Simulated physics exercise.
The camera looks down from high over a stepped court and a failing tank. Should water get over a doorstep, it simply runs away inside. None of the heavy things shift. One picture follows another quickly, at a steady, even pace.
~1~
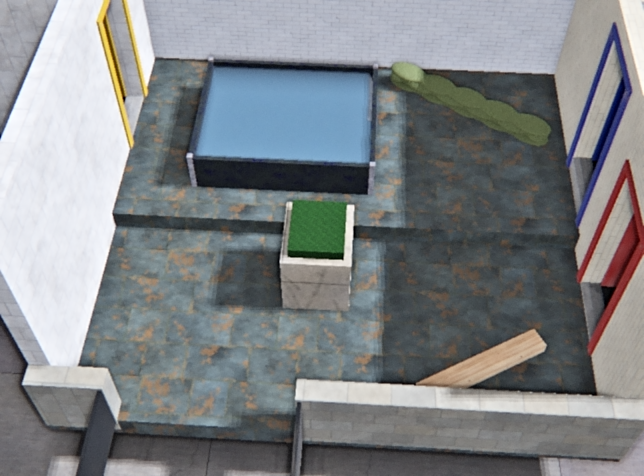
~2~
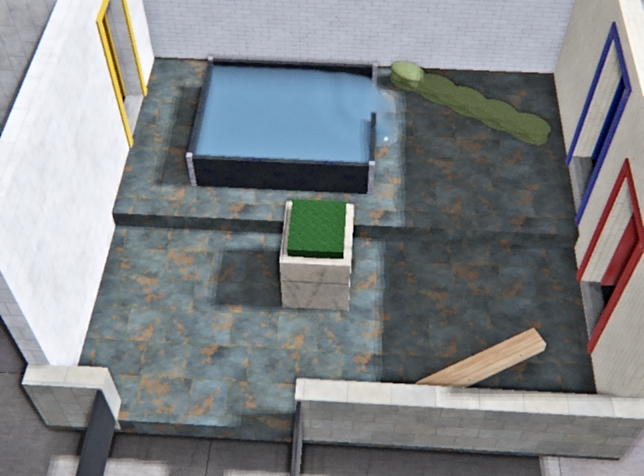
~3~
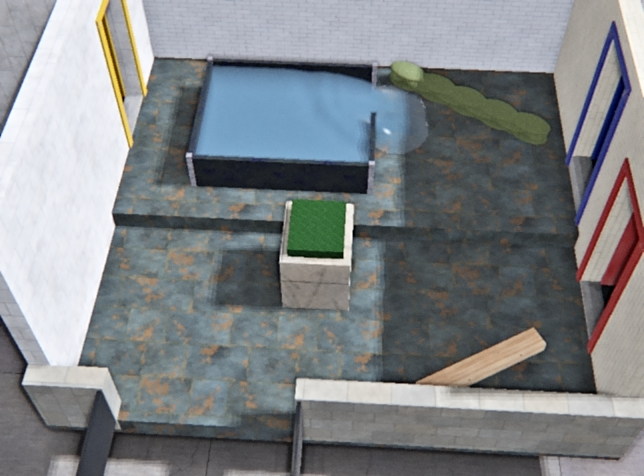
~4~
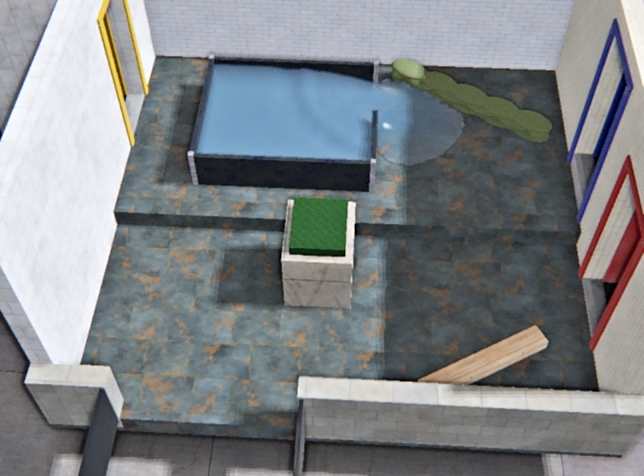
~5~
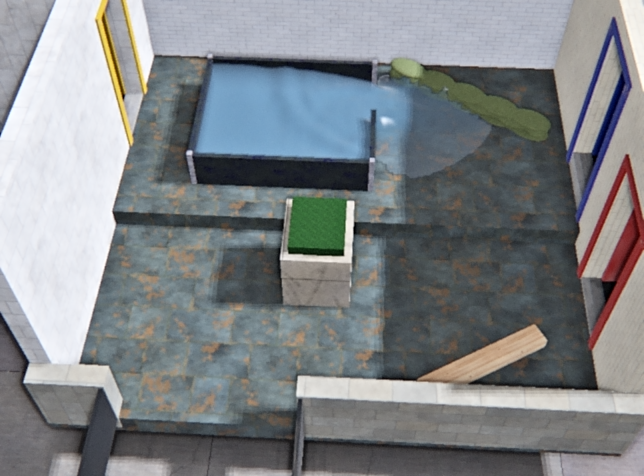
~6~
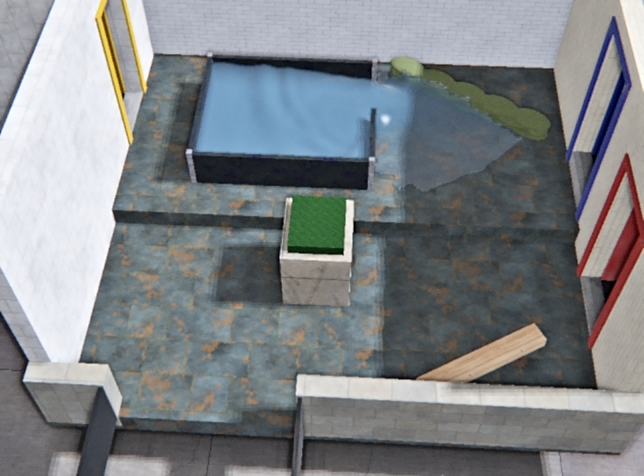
In a walled, stepped courtyard, a raised tank of blue water sat still, then its right side opened and water poured out, spreading in a widening sheet across the upper floor beside the green hedge.
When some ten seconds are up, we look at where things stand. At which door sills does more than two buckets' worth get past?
Blue door: Never tops two buckets, red door: Tops two buckets, yellow door: Never tops two buckets.
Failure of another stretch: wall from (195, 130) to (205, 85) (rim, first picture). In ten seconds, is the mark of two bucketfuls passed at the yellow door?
Result for the yellow door: It ends up above.
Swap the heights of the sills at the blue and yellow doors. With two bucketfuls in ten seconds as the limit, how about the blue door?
If you ask me, blue overflows.
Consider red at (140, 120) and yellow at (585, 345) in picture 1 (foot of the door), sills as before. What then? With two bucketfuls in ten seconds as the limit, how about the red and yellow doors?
The red one falls short, and the yellow one overflows.
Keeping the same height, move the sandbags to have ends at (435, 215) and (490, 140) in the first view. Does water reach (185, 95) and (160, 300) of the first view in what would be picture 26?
Spared, spared.
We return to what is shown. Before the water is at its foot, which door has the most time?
It's the yellow-painted one.
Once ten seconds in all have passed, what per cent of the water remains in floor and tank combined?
Close to 90 in a hundred.
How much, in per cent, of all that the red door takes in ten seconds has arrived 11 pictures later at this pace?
Approximately 0 per cent.
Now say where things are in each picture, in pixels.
The tank at (287, 114) is whole and still, in the first frame.
The front is at (386, 143), out from the gap at (371, 109), in the second frame.
The front is at (421, 138), out from the gap at (371, 111), in the third frame.
Water pours out at (372, 109) and has run to (457, 128), in the fourth frame.
The front is at (486, 126), out from the gap at (371, 108), in the fifth frame.
Water pours out at (371, 107) and has run to (513, 138), in the sixth frame.
A moment on, water covers 10 % of the floor; the blue door wet at the sill, nothing in, the red door not reached, the yellow door not reached.
Next, water covers 25 % of the floor; the blue door wet at the sill, nothing in, the red door wet at the sill, nothing in, the yellow door not reached.
Then, water covers 40 % of the floor; the blue door wet at the sill, nothing in, the red door under two buckets in, the yellow door not reached.
Later, water covers 70 % of the floor; the blue door wet at the sill, nothing in, the red door over two buckets in, the yellow door wet at the sill, nothing in.
In the end, water covers 85 % of the floor; the blue door wet at the sill, nothing in, the red door far over two buckets in, the yellow door wet at the sill, nothing in.
